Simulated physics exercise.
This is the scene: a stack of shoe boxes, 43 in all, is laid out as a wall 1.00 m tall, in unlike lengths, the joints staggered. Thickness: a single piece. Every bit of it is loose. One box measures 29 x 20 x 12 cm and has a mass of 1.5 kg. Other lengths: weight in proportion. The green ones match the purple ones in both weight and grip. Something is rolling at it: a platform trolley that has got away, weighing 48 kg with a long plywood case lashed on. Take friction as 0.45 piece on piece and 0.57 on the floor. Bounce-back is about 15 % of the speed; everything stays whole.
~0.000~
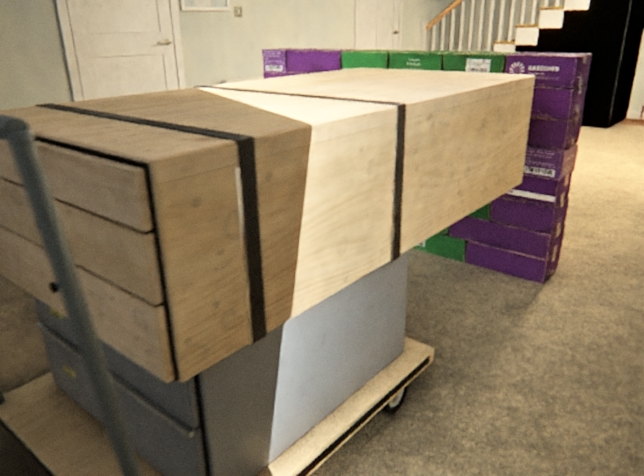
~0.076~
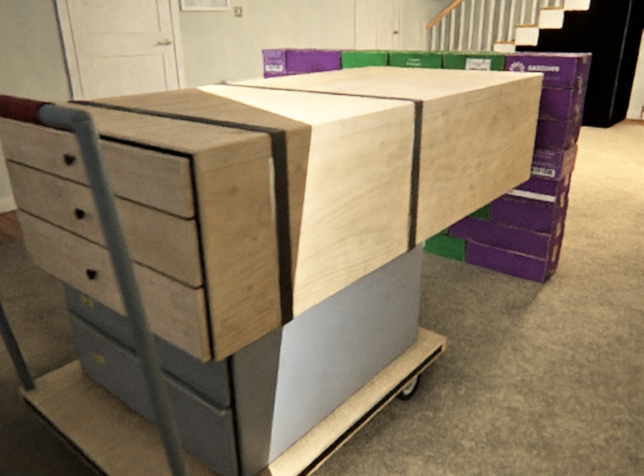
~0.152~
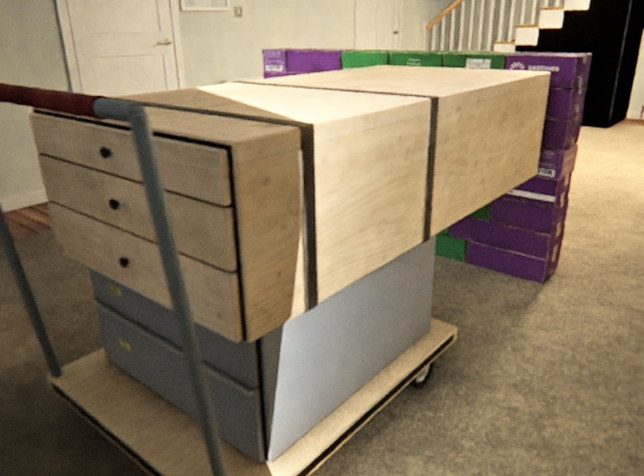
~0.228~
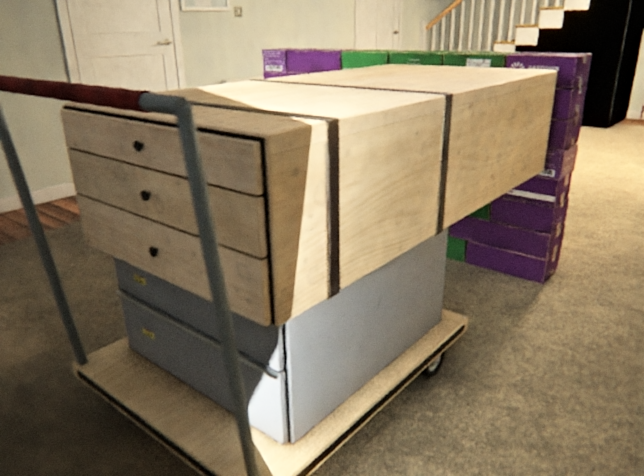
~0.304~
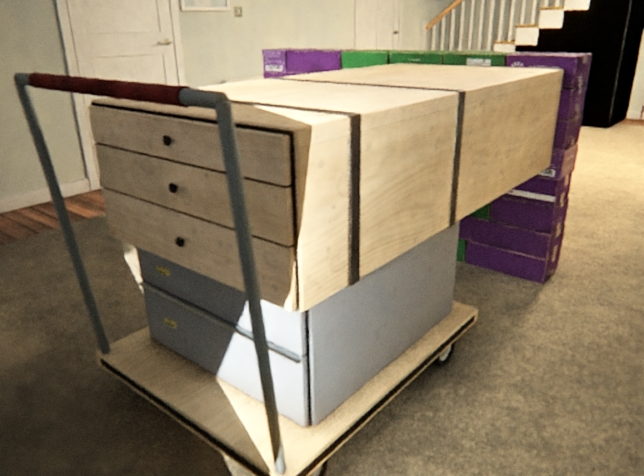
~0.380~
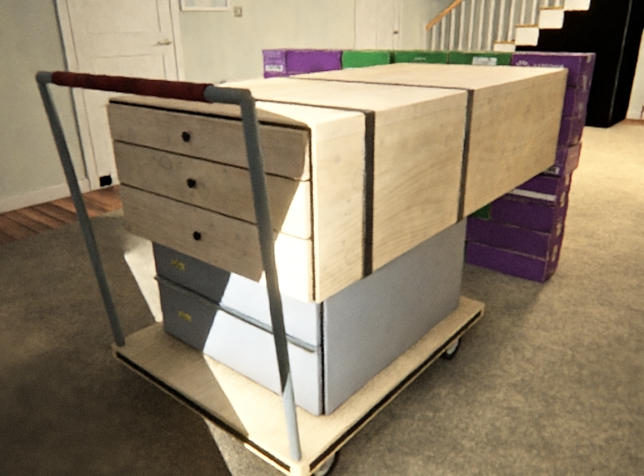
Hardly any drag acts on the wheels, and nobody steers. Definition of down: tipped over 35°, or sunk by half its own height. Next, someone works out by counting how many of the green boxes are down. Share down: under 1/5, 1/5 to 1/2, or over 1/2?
Over 1/2.
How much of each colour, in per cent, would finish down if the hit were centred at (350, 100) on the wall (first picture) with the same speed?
That would leave purple at 70 % and green at 70 %.
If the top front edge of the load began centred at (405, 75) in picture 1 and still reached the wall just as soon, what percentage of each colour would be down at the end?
Purple 30%, green 60%.
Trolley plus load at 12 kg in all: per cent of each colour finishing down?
Purple 0, green 0 %.
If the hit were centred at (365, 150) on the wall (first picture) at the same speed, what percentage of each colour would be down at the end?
You'd end up with purple at 0 and green at 0 percent down.
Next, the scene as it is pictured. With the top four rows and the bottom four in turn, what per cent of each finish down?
Top share 90 per cent; bottom share 50 per cent.
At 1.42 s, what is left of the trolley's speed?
Close to 0.2 m/s at that moment.
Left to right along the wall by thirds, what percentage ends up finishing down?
Going left to right, I get 40, 90 and 100 percent.
By 0.98 s, load 24 cm past the wall's line, still rolling; 1 of the 21 green boxes down (2 of 43 in all colours); top green box tilted 24°, 59 mm lower; top purple box tilted 18°.
By 1.42 s, load 32 cm past the wall's line, still rolling; 18 of the 21 green boxes down (31 of 43 in all colours); top green box tilted 72°, 68 cm lower; top purple box tilted 59°, 26 cm lower.
When it is over (2.7 s), load 38 cm past the wall's line, stopped; 18 of the 21 green boxes down (31 of 43 in all colours); top green box upside down; top purple box upside down. That is 86 per cent. In pixels of the last frame, middles, top green box near (516, 175), top purple box near (302, 171).
